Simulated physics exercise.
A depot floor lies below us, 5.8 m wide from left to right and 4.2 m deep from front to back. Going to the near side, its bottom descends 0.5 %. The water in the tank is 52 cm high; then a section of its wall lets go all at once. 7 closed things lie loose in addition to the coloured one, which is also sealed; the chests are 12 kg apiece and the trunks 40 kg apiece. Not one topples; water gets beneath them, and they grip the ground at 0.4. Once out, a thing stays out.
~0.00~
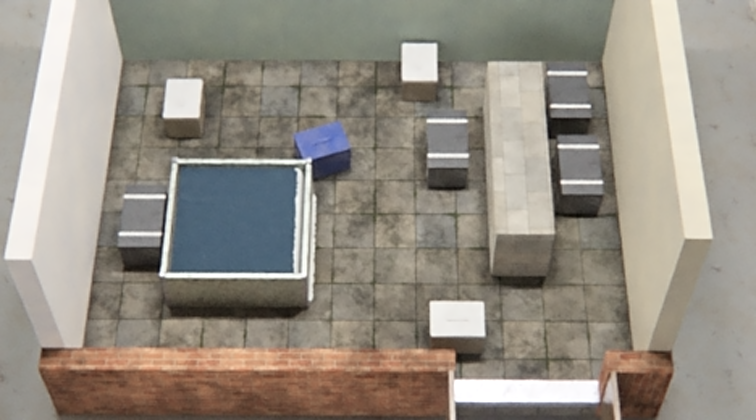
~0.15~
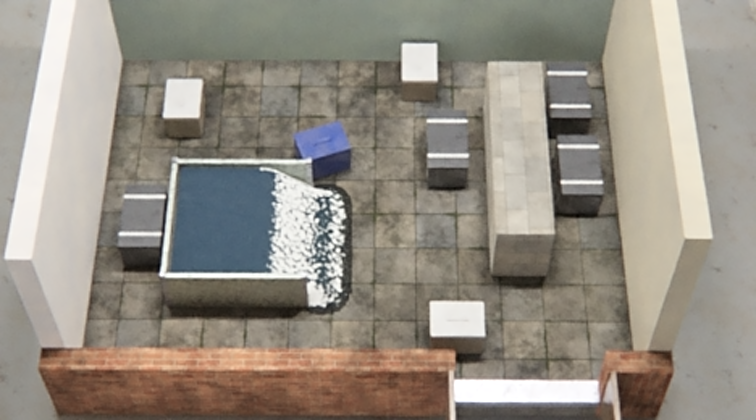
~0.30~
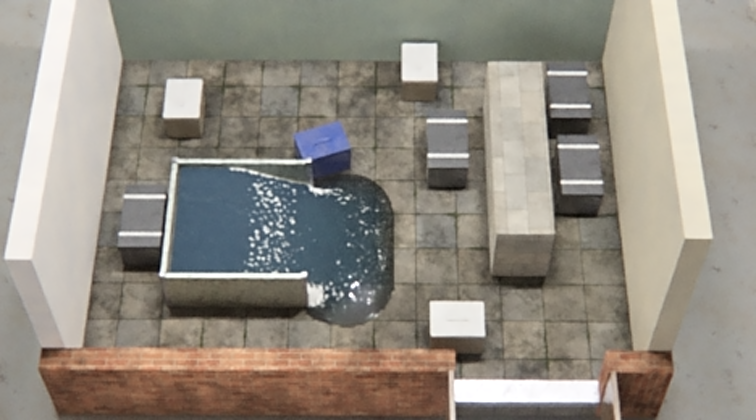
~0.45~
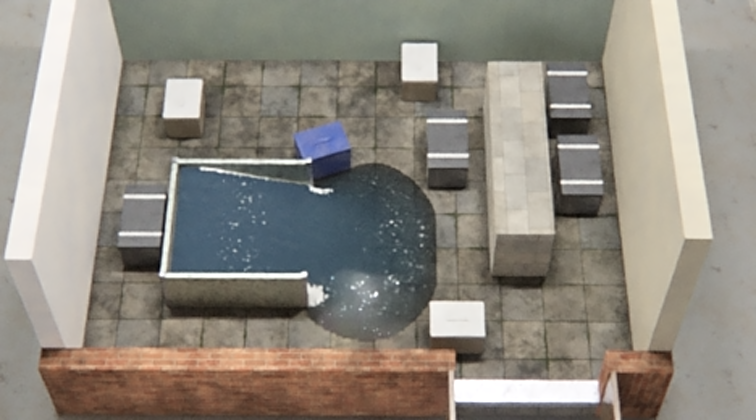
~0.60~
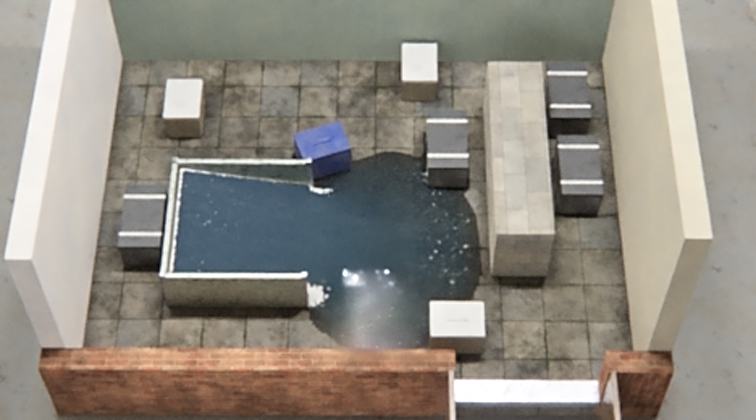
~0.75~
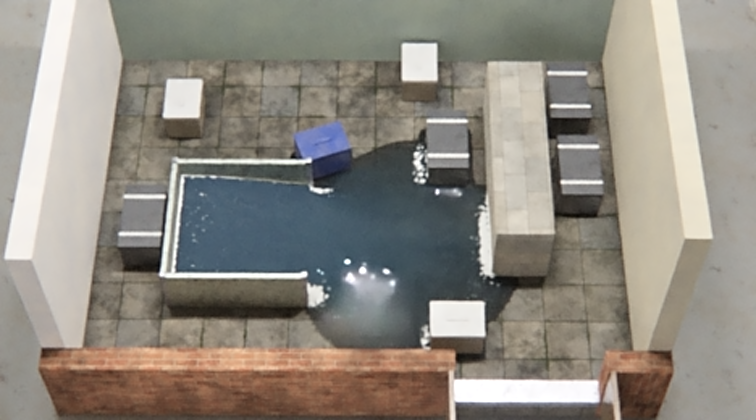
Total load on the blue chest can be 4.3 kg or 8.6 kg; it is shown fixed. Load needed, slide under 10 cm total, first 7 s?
I'd bet only the heavier pick is sufficient.
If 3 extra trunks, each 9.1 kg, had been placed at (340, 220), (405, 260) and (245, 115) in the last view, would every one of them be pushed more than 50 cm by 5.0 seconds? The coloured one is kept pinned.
One by one they come out larger, larger, lesser.
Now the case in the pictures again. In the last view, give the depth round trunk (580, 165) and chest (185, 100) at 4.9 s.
About 6 and 3 cm.
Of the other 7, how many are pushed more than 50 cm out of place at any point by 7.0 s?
That comes to 3.
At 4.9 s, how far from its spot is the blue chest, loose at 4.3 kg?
Shift: About 0 cm.
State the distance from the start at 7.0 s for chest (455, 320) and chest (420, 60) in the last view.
Respectively: Gone out and 300 cm.
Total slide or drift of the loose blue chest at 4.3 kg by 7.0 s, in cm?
Total path: Approx. 50 cm.
After 1.4 s the blue chest would be 0 cm from its start with 4.3 kg and 0 cm from its start with 8.6 kg; 1 cm of water round it then.
After 3.1 s the blue chest would be 0 cm from its start with 4.3 kg and 0 cm from its start with 8.6 kg; 1 cm of water round it then.
After 4.9 s the blue chest would be 2 cm from its start with 4.3 kg and 0 cm from its start with 8.6 kg; 2 cm of water round it then.
After 7.0 s the blue chest would be 46 cm from its start with 4.3 kg and 0 cm from its start with 8.6 kg; 3 cm of water round it then.
